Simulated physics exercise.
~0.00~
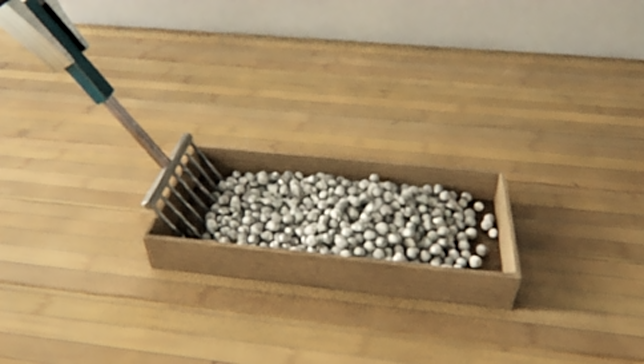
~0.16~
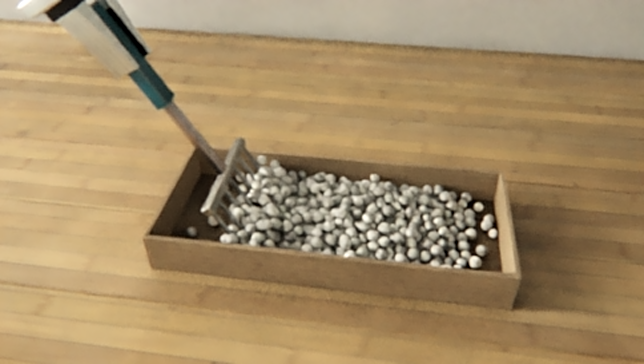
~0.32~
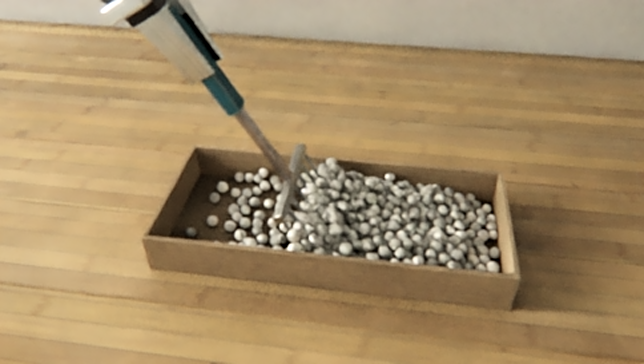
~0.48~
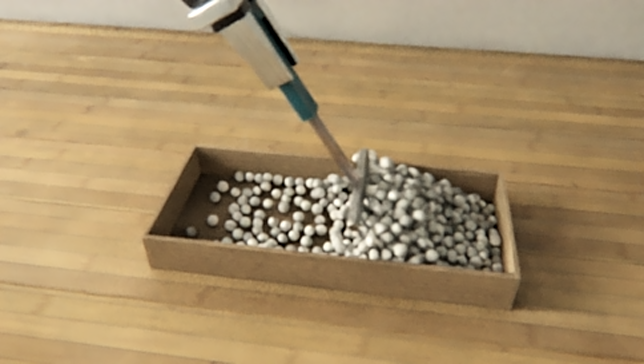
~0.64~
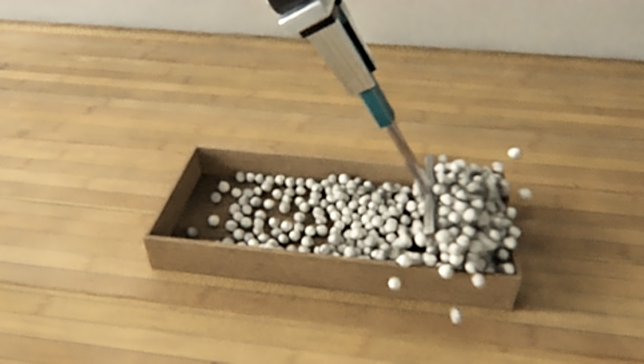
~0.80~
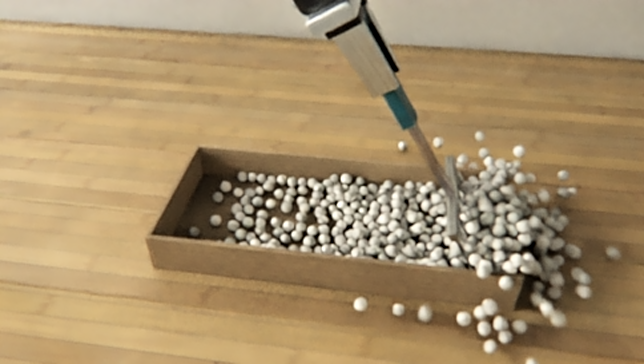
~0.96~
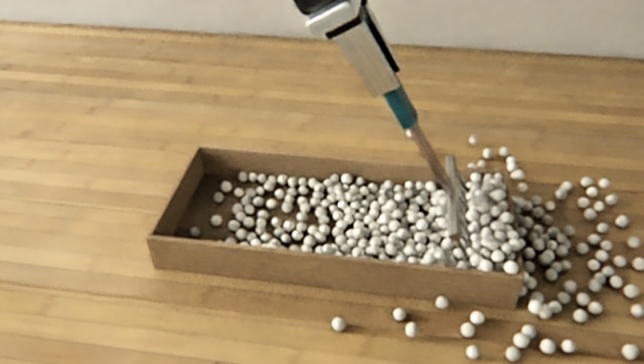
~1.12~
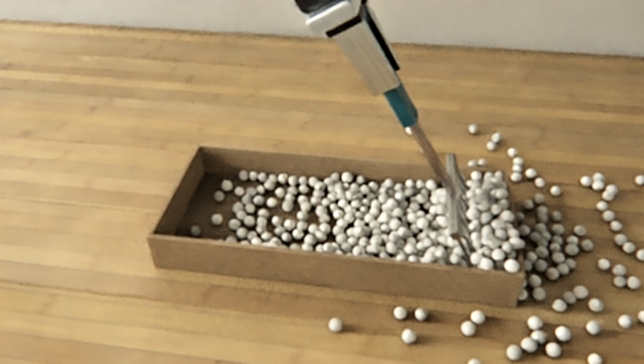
Robot arm with a rake pushing pale beads rightward along a shallow open box, spilling some over the end onto the wooden surface.
